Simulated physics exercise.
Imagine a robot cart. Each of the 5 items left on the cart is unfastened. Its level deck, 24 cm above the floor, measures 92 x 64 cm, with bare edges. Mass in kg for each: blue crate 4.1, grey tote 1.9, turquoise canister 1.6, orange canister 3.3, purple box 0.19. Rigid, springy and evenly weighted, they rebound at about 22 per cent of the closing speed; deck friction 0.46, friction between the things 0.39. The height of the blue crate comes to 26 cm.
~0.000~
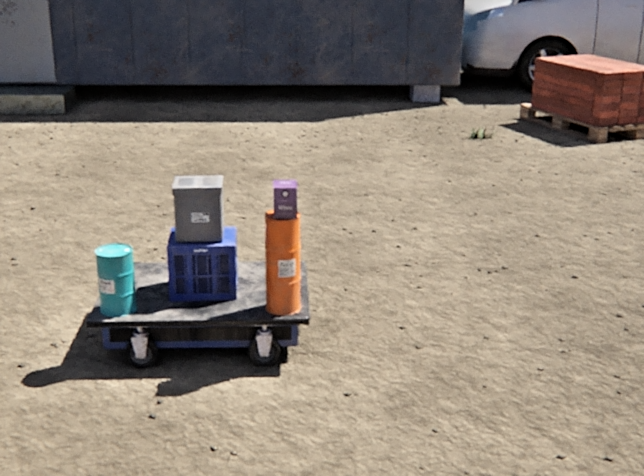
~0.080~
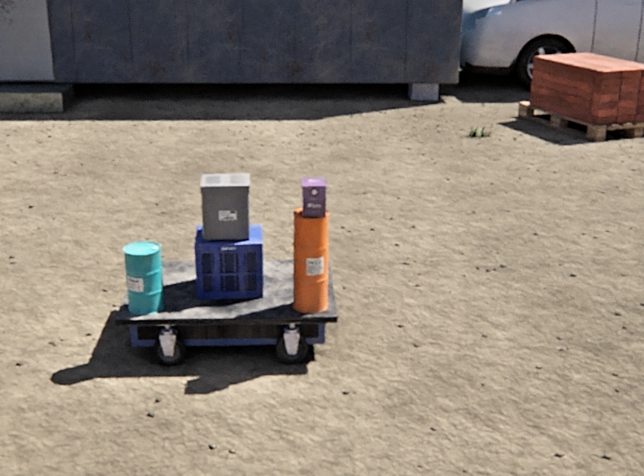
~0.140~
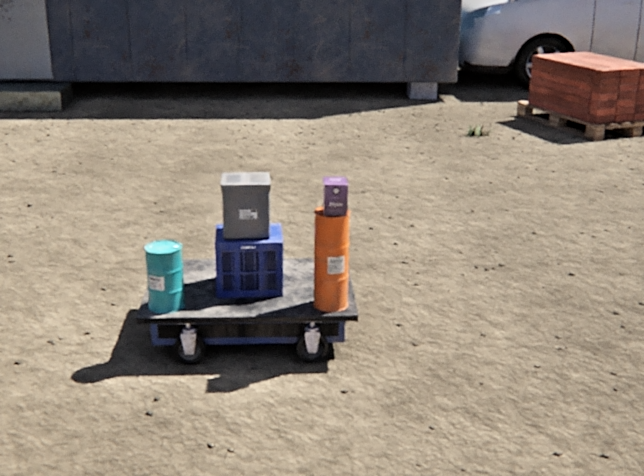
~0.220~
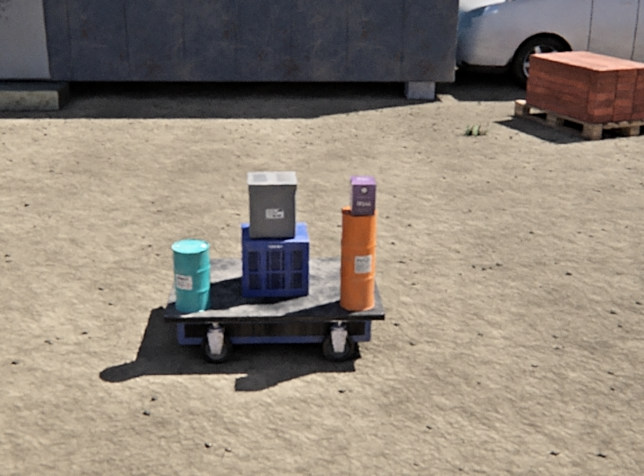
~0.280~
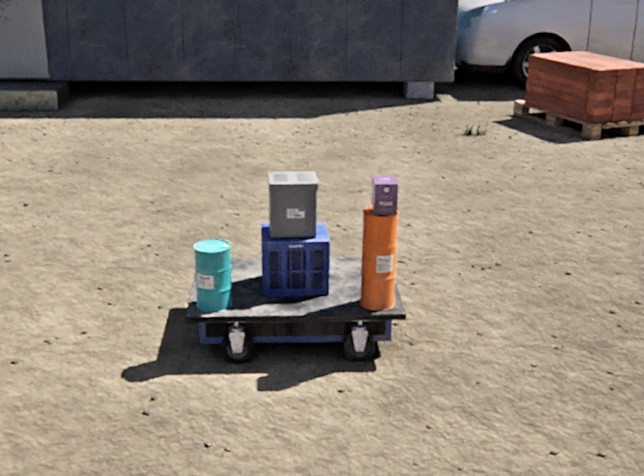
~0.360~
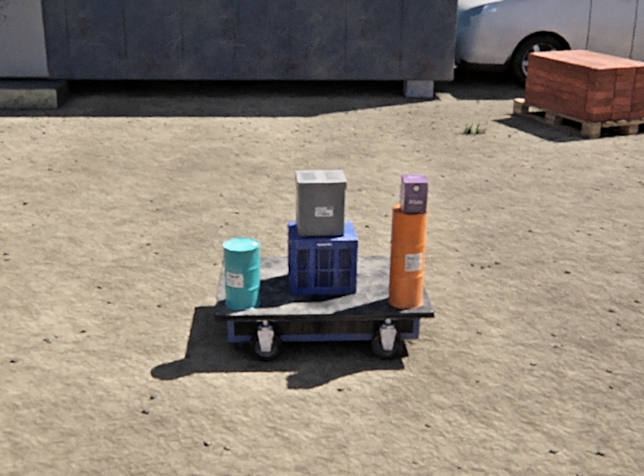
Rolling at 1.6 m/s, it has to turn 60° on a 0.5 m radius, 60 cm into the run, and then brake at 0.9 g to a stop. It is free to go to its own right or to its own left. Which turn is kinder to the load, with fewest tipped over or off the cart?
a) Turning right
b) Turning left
The answer is a.
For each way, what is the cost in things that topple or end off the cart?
Count for left: 4; count for right: 3.
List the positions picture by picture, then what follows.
In the first frame, 0 cm covered; blue crate (204, 263); grey tote (199, 209).
In the second frame, 13 cm covered; purple box (314, 198); turquoise canister (144, 278).
In the third frame, 22 cm covered; orange canister (331, 259); purple box (335, 197).
In the fourth frame, 35 cm covered; turquoise canister (192, 276); orange canister (358, 258).
In the fifth frame, 45 cm covered; purple box (384, 196); turquoise canister (213, 275).
In the sixth frame, 58 cm covered; blue crate (322, 257); grey tote (320, 204).
Turning left. At 0.66 s, 106 cm covered, turned 35°; orange canister and purple box now off the cart; grey tote slid 12 cm near (420, 193); blue crate slid 8 cm near (415, 242).
After 1.16 s, 157 cm covered, turned 60°, stopped; grey tote leaning 4° near (494, 161); blue crate slid 18 cm near (462, 205).
After 1.86 s, 157 cm covered, turned 60°, stopped; grey tote now off the cart; blue crate slid 19 cm near (462, 204).
By the end (2.4 s), off the cart, grey tote, turquoise canister, orange canister and purple box; not toppled but over 10 cm from the start, blue crate. Seen from the same camera at the end, blue crate near (462, 204).
Turning right instead, grey tote, orange canister and purple box tipped over or off the cart, 3 of 5 in all.
